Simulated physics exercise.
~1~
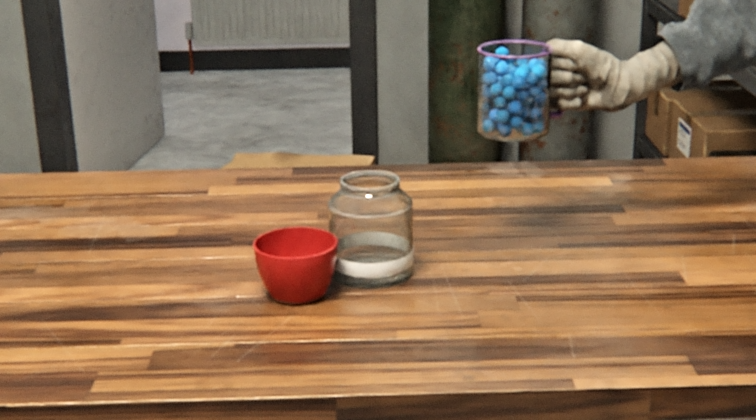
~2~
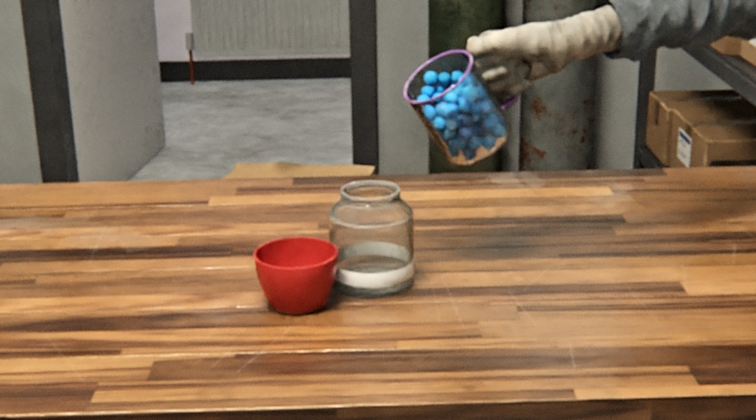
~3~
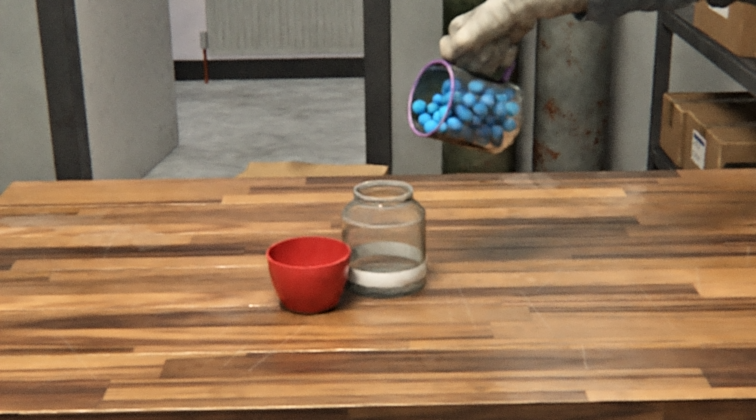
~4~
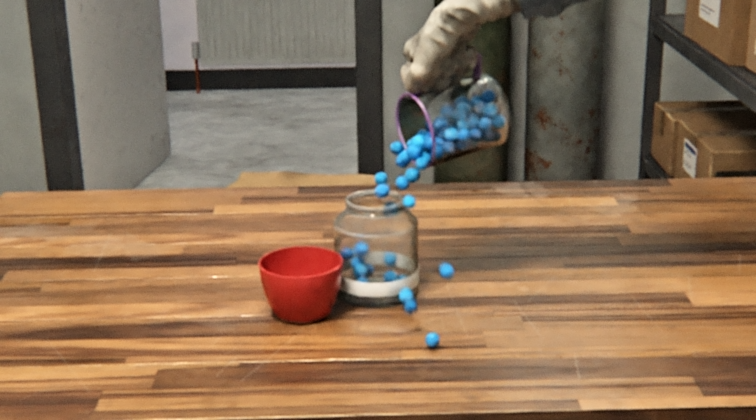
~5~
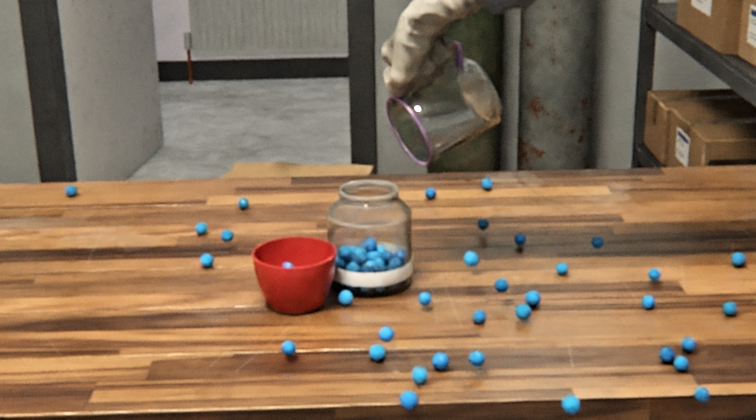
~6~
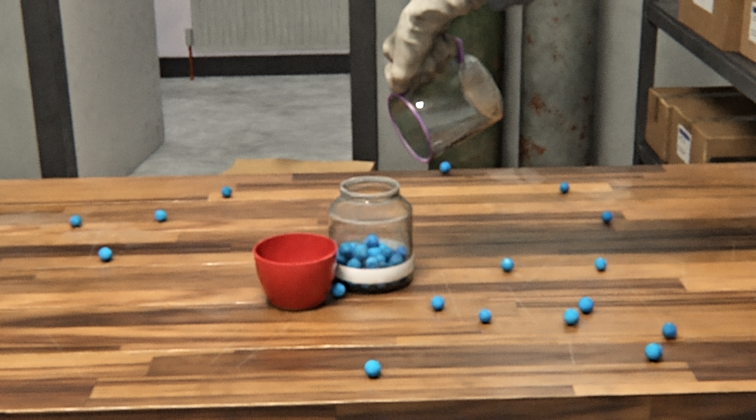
Blue balls pour from a gloved hand's clear cup, some filling a jar, others scattering across the table.
